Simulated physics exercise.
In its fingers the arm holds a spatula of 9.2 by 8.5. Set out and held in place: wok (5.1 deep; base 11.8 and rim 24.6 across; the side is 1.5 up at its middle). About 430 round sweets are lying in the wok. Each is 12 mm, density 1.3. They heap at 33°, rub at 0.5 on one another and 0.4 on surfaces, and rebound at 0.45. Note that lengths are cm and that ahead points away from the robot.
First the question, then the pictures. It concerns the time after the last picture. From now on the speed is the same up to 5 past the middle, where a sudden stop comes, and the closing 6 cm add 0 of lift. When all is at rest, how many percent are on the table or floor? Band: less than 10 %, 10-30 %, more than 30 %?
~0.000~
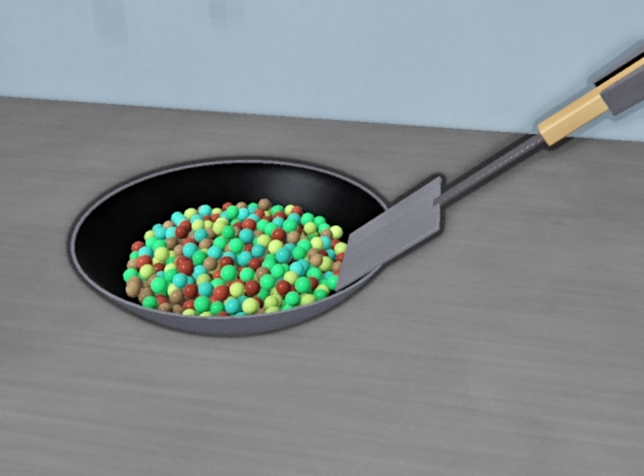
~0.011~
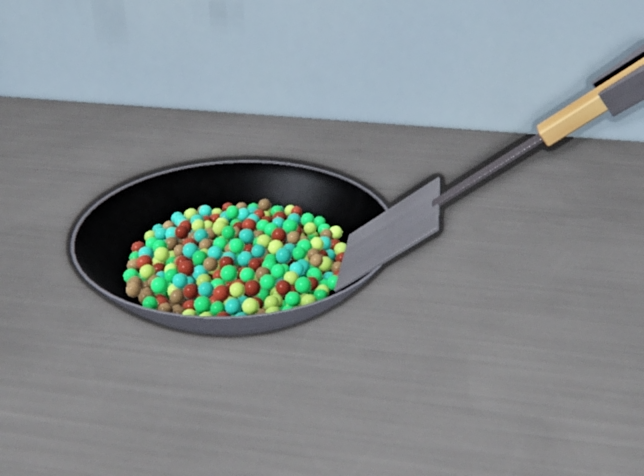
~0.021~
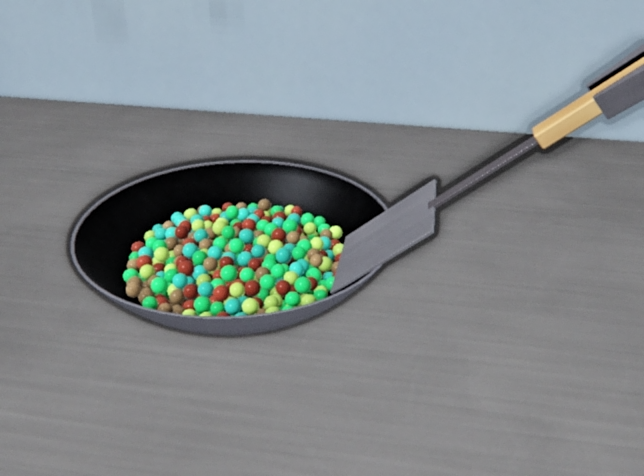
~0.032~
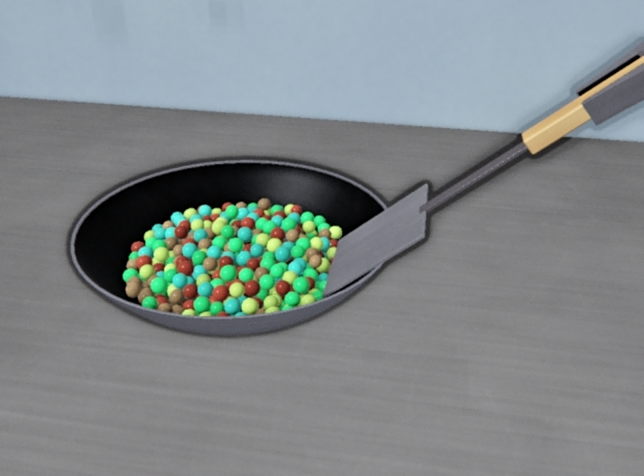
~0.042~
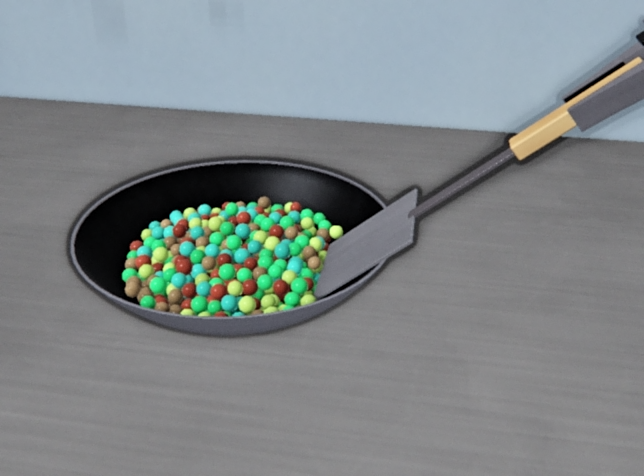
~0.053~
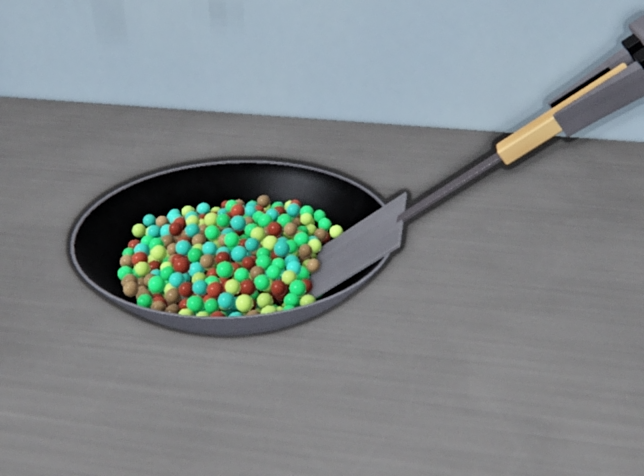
Less than 10 %.
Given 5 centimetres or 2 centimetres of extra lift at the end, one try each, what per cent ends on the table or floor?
You'd get some 10 per cent with the first setting and some 5 per cent with the second.
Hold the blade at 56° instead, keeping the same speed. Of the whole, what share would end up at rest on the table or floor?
Somewhere around 5 per cent would end on the table or floor.
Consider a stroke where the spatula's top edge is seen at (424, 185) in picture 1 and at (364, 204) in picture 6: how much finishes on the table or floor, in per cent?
Roughly 25 %.
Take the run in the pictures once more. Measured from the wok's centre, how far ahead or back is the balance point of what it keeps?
The balance point is about 4.5 cm ahead.
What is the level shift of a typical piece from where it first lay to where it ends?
5 cm.
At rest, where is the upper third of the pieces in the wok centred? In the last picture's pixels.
I'd say around pixel (151, 225).
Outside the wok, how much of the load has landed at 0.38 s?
Some 5 per cent.
After 0.10 s, sloping 41°, highest piece 6 above the table; 431 in the wok.
After 0.15 s, sloping 41°, highest piece 6 above the table; 431 in the wok.
After 0.38 s, sloping 41°, highest piece 6 above the table; 414 in the wok, 16 on the table or floor, 1 on the blade or in flight.
After 1.43 s, sloping 41°, highest piece 6 above the table; 414 in the wok, 17 on the table or floor.
At rest, 414 in the wok, 17 on the table or floor. That is 4 % on the table or floor.
